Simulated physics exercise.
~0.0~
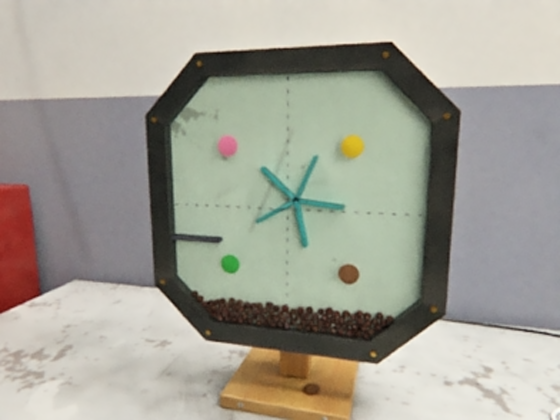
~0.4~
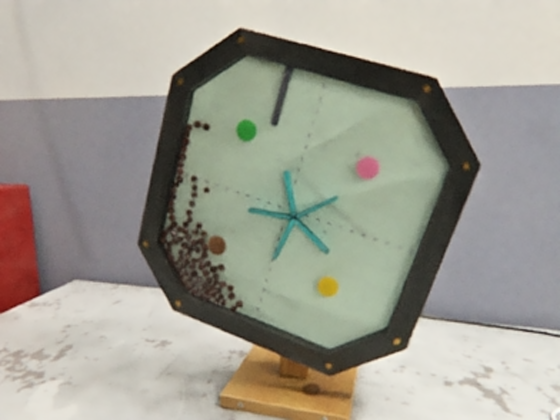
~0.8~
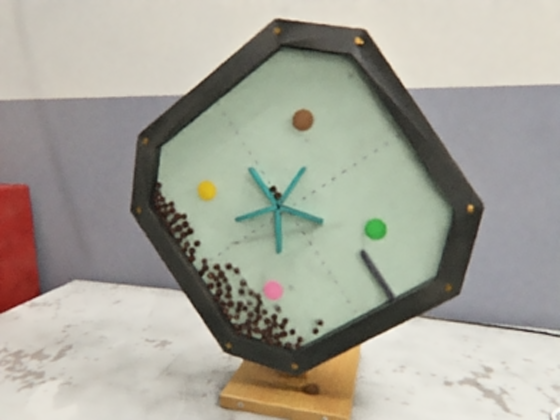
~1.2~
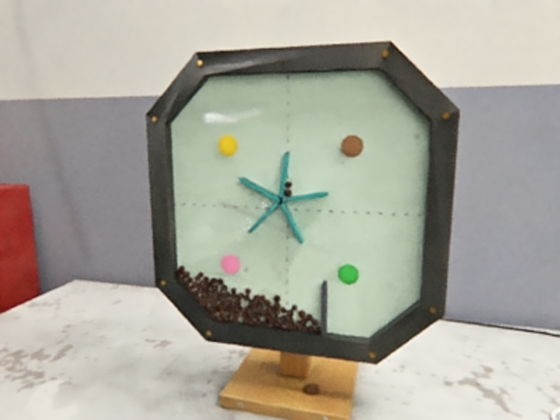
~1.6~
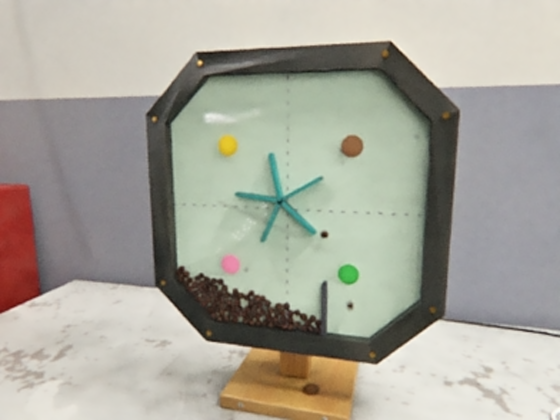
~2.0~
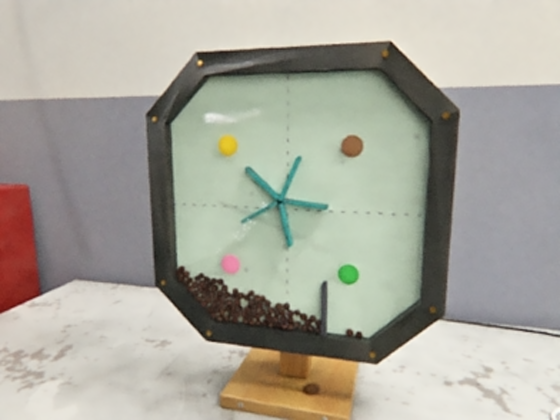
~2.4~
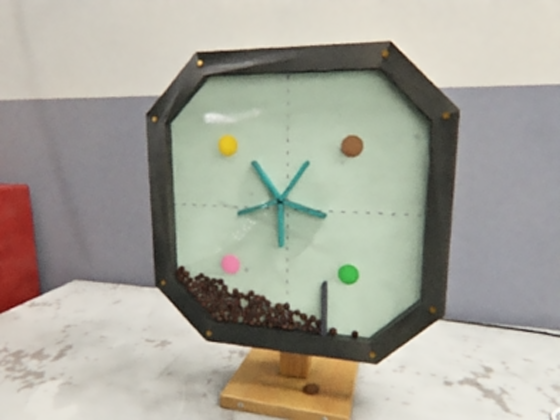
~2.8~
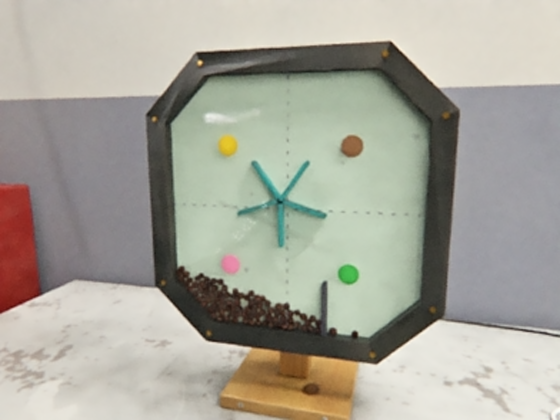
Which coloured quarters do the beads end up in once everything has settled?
Most of the beads settle in the pink quarter at the lower left, and a smaller but clear share lies in the green quarter at the lower right. The yellow and brown quarters above are left empty.
